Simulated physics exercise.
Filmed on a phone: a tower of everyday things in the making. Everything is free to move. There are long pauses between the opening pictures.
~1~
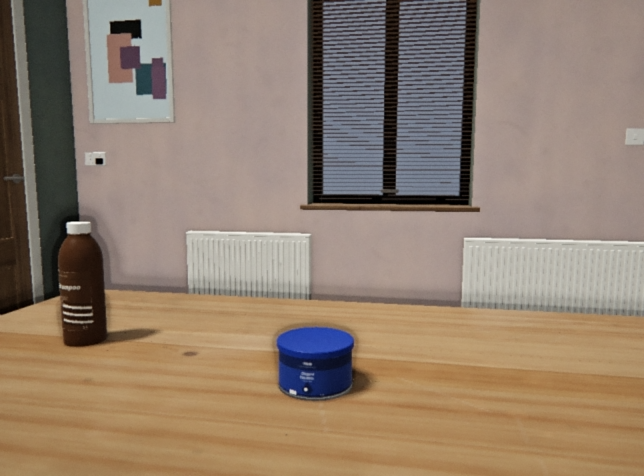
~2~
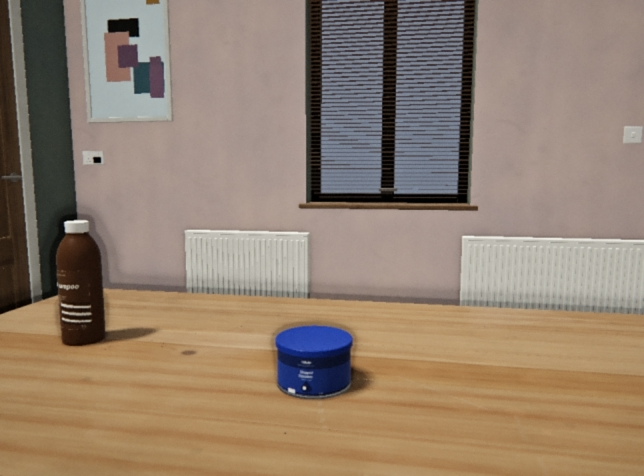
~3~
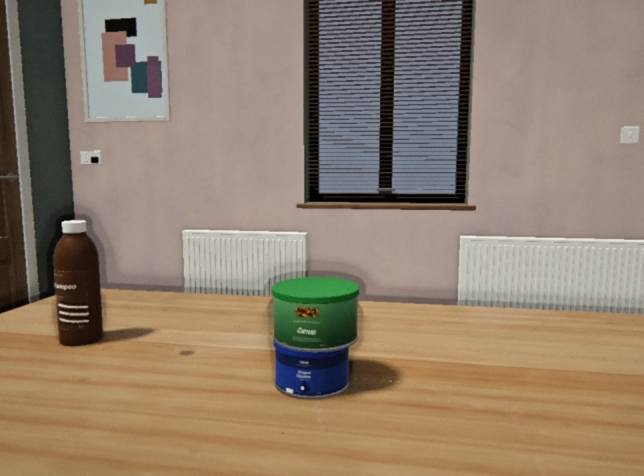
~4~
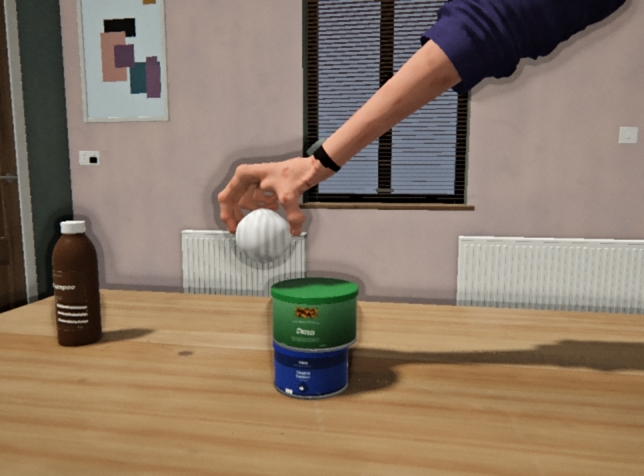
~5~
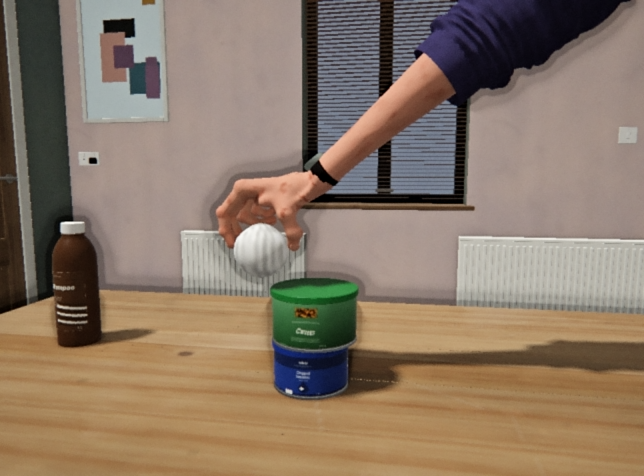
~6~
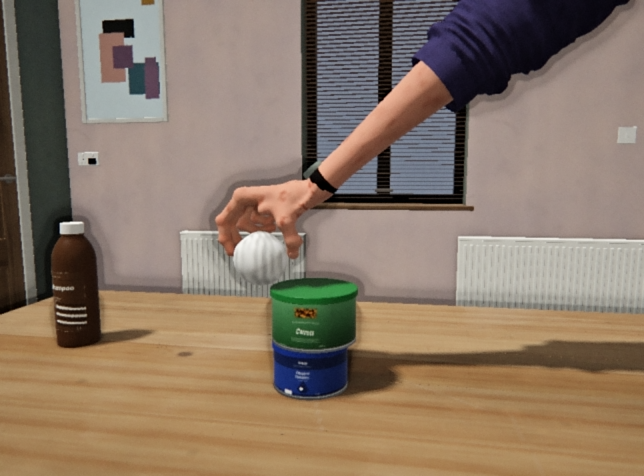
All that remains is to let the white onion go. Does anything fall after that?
Here the pile gives way.
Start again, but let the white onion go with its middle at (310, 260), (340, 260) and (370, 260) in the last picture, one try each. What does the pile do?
First, it stays up; second, it keeps its balance; third, it gives way.
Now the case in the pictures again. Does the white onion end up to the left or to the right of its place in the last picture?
To the left.
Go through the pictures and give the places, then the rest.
In the first frame, the last thing is not in view yet; blue tub (315, 361).
In the second frame, the last thing is not in view yet; brown bottle (81, 282).
In the third frame, the last thing is not in view yet; green tub (316, 312).
In the fourth frame, still above its spot; white onion (264, 235); blue tub (311, 360).
In the fifth frame, still above its spot; white onion (261, 250); brown bottle (76, 283).
In the sixth frame, in place under the hand; white onion (261, 258); green tub (314, 313).
Then, 0.30 s later than the last frame, white onion now fallen.
Then, 0.40 s later than the last frame, things are still on the move.
Then, 1.60 s later than the last frame, nothing new.
When it is over, fallen, white onion; the other 3 as before. End places, in pixels of the last picture, white onion near (209, 351). The pile loses its balance.
